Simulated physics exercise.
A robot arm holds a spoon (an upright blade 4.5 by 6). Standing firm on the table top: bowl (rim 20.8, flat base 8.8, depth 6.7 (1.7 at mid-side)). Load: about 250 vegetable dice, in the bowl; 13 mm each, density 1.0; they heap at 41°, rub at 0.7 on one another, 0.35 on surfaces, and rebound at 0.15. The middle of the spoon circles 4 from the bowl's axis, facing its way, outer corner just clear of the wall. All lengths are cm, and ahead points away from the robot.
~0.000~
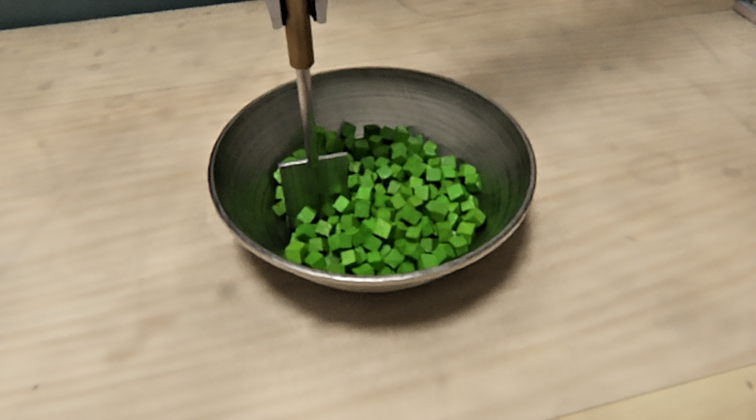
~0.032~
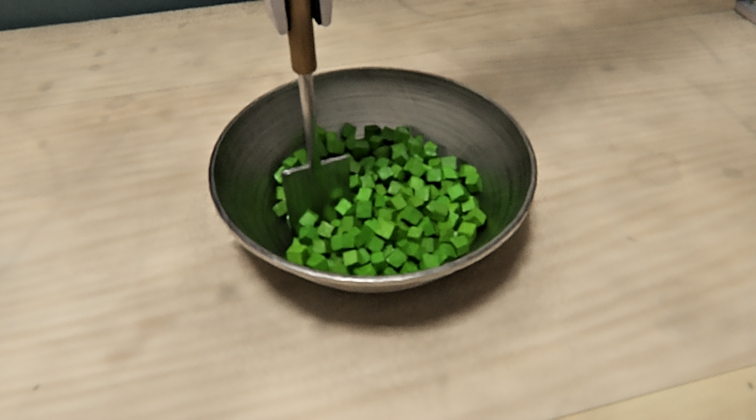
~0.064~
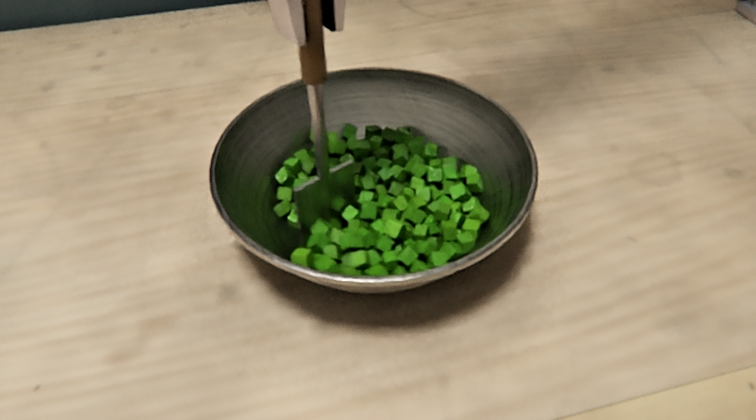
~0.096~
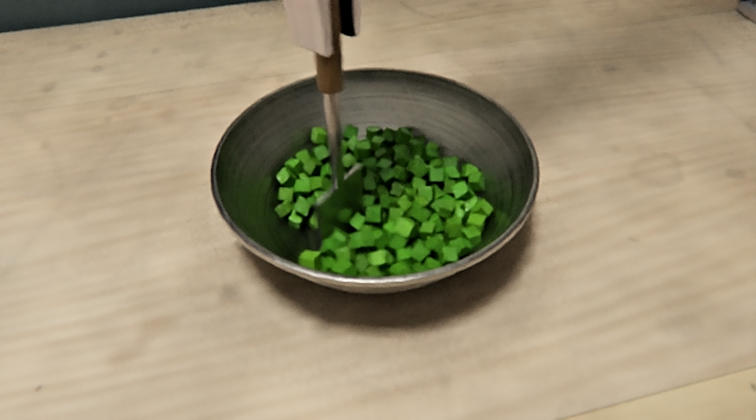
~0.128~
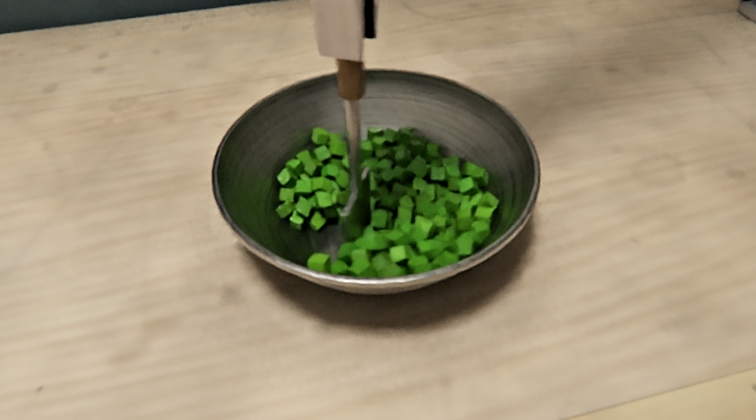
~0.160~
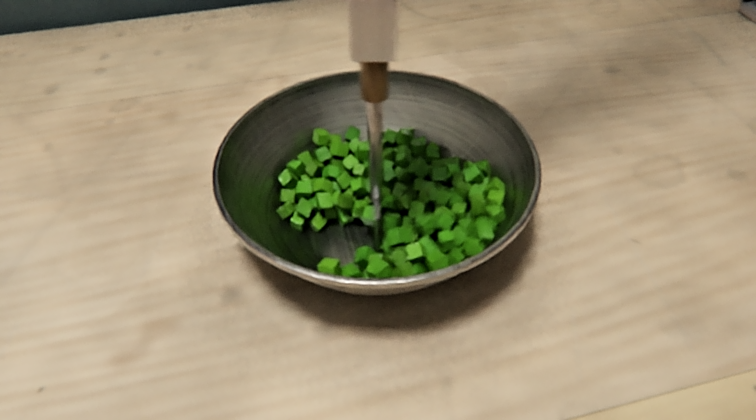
At first, a flat metal blade held upright by a robot arm stands among bright green cubes at the left of a dark metal bowl. The arm then sweeps it rightward while turning it edge-on, pushing cubes aside and baring a patch of the bowl's bottom behind it, as the bowl stays put.
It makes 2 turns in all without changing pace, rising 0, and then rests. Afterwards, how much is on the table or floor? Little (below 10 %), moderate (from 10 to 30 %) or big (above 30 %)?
Answer: Moderate; from 10 to 30 % of the vegetable dice finish on the table or floor.
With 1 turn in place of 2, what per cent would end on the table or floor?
It would be near 10 per cent.
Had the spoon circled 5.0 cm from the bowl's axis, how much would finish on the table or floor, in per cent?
Then about 30 per cent.
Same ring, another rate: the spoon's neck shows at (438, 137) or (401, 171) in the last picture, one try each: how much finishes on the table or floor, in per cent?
About 45 and 15 per cent.
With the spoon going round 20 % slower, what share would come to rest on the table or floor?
In that case some 10 per cent.
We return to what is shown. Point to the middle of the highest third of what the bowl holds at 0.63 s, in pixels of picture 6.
Around (269, 186).
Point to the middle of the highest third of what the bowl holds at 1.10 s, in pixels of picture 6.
At about (388, 119).
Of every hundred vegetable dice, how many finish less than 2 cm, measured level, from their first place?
Roughly 5 per cent.
After 0.63 s, 329° round, highest piece 8 above the table; 232 in the bowl, 7 on the table or floor, 7 in flight or on the tool.
After 1.10 s, 222° round, highest piece 8 above the table; 216 in the bowl, 26 on the table or floor, 4 in flight or on the tool.
After 1.53 s, 0° round, highest piece 8 above the table; 205 in the bowl, 41 on the table or floor.
After 2.23 s, 0° round, highest piece 8 above the table; 205 in the bowl, 41 on the table or floor.
In the end, 205 in the bowl, 41 on the table or floor. That is 17 % on the table or floor.
